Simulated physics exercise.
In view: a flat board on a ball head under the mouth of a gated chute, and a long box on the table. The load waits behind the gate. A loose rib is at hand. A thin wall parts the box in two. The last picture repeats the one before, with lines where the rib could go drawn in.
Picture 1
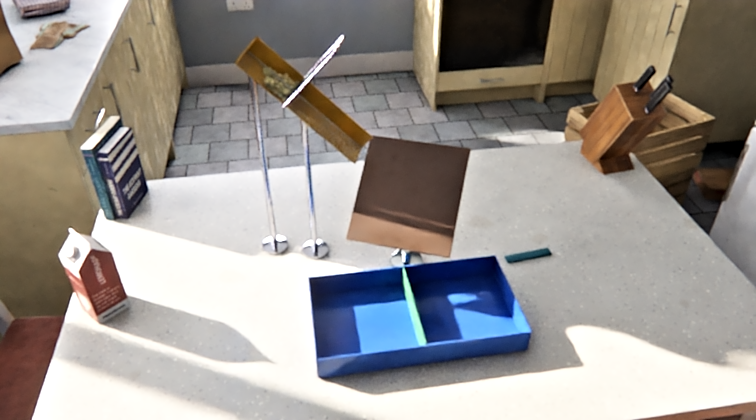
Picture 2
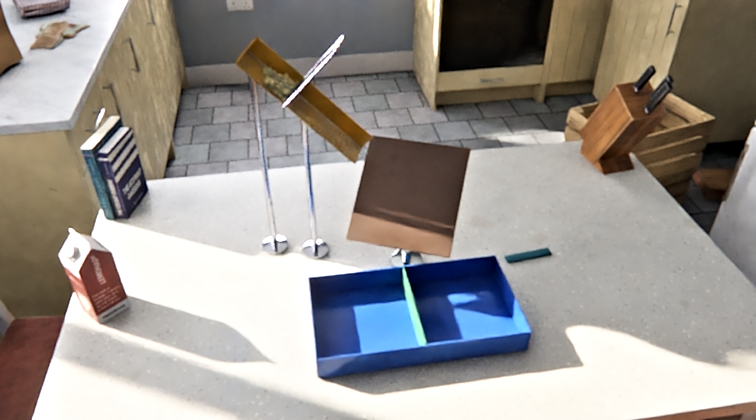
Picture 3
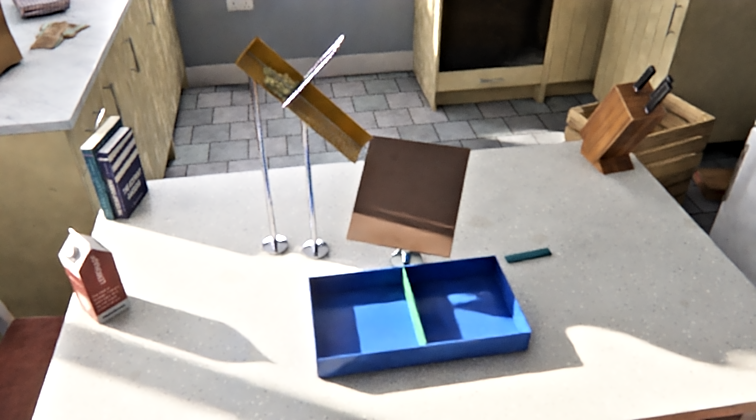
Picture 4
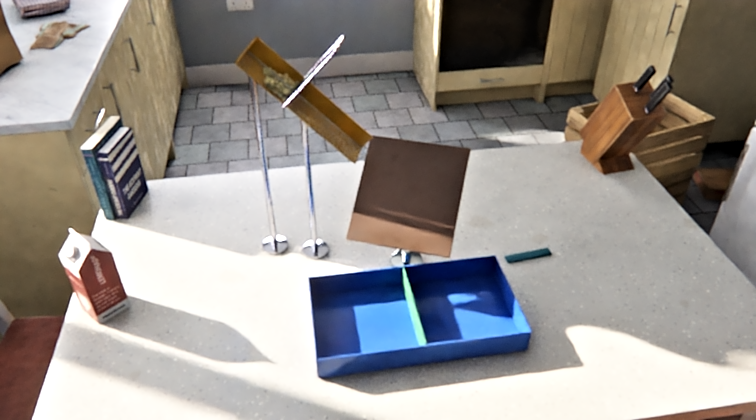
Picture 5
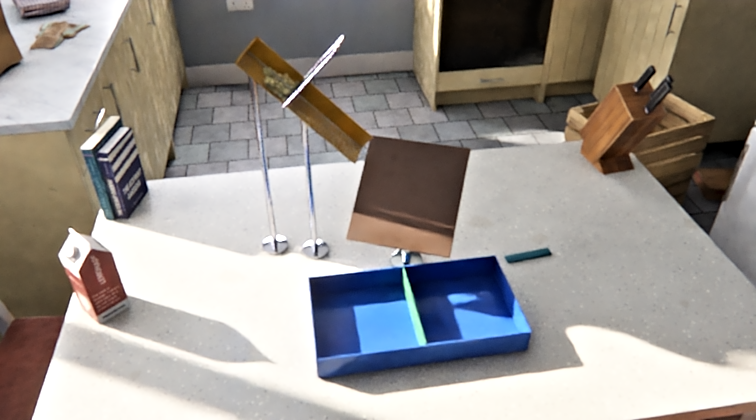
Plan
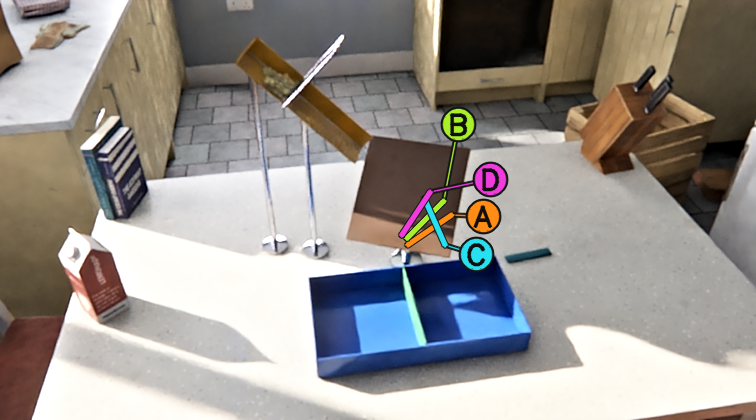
On a sunlit kitchen counter, a sloping wooden chute on thin metal stands held some beans above a tilted brown board, with a divided blue box in front, and nothing visibly moved.
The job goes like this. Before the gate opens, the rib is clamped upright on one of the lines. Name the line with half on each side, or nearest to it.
I would pick line C.
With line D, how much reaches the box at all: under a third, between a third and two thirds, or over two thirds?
Over two thirds.
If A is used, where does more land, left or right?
Left.
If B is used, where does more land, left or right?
The left half.
On the marked copy, line A from (451, 214) to (407, 244); line B from (443, 200) to (406, 238); line C from (424, 198) to (445, 244); line D from (430, 192) to (401, 235).
For line A, of what is caught, nearly all in the left half, a small part in the right.
For line B, of what is caught, nearly all in the left half, a small part in the right.
For line C, of what is caught, about a third in the left half, about two thirds in the right.
For line D, of what is caught, nearly all in the left half, a stray few in the right.
